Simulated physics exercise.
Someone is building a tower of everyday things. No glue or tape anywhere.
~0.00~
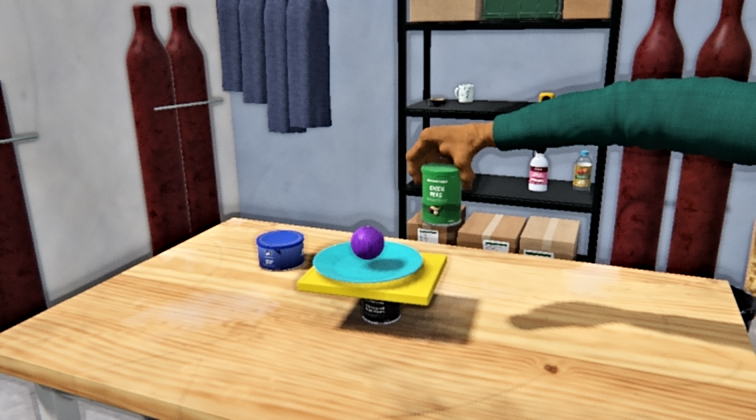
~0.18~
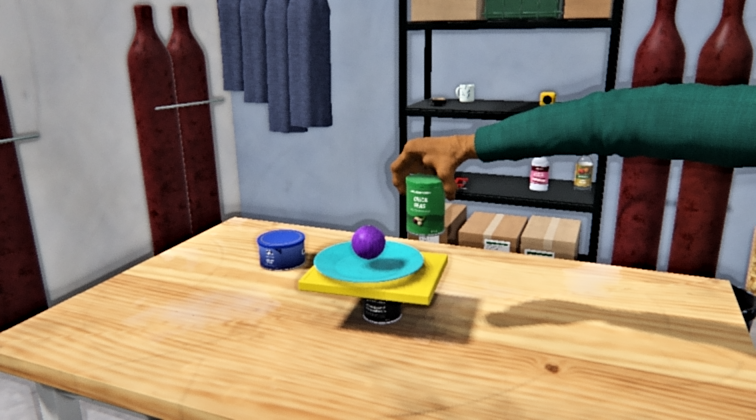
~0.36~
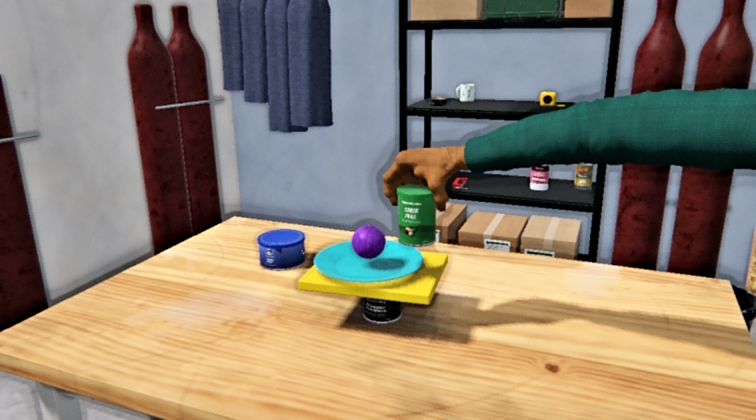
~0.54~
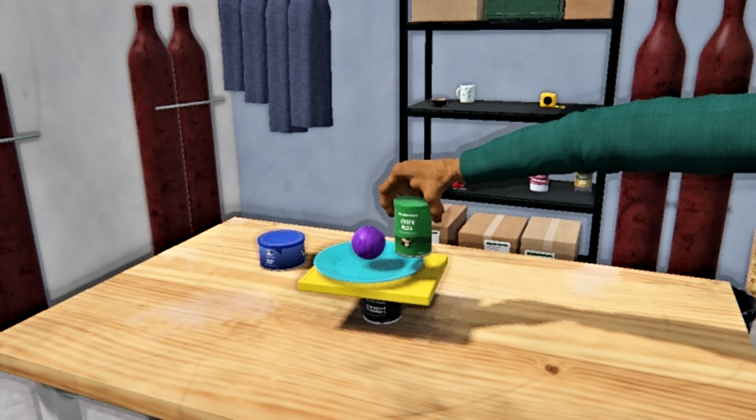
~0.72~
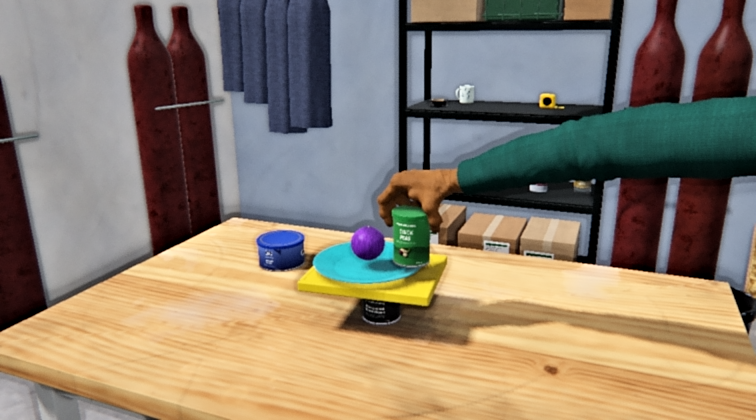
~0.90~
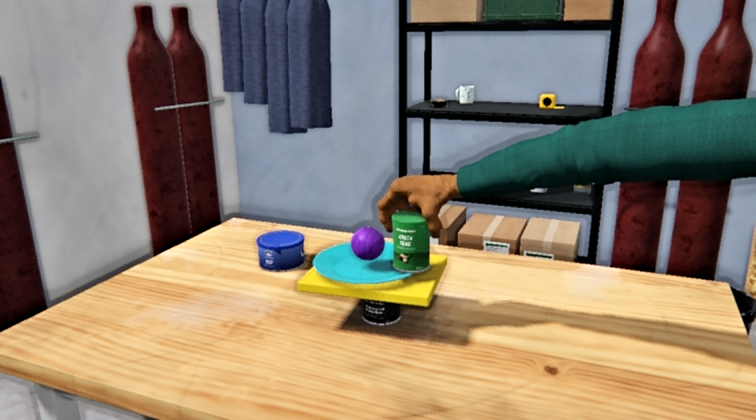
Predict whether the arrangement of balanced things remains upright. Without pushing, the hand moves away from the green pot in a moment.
Stays standing.
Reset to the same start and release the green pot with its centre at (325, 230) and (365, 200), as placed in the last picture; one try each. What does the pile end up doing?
First try: It stays up; second try: It loses its balance.
After 1.70 s, nothing has stirred.
After 2.90 s, green pot resting near (412, 242).
At rest (4.0 s), all 6 in place. Seen from the same camera at the end, green pot near (412, 242). The pile keeps its balance.
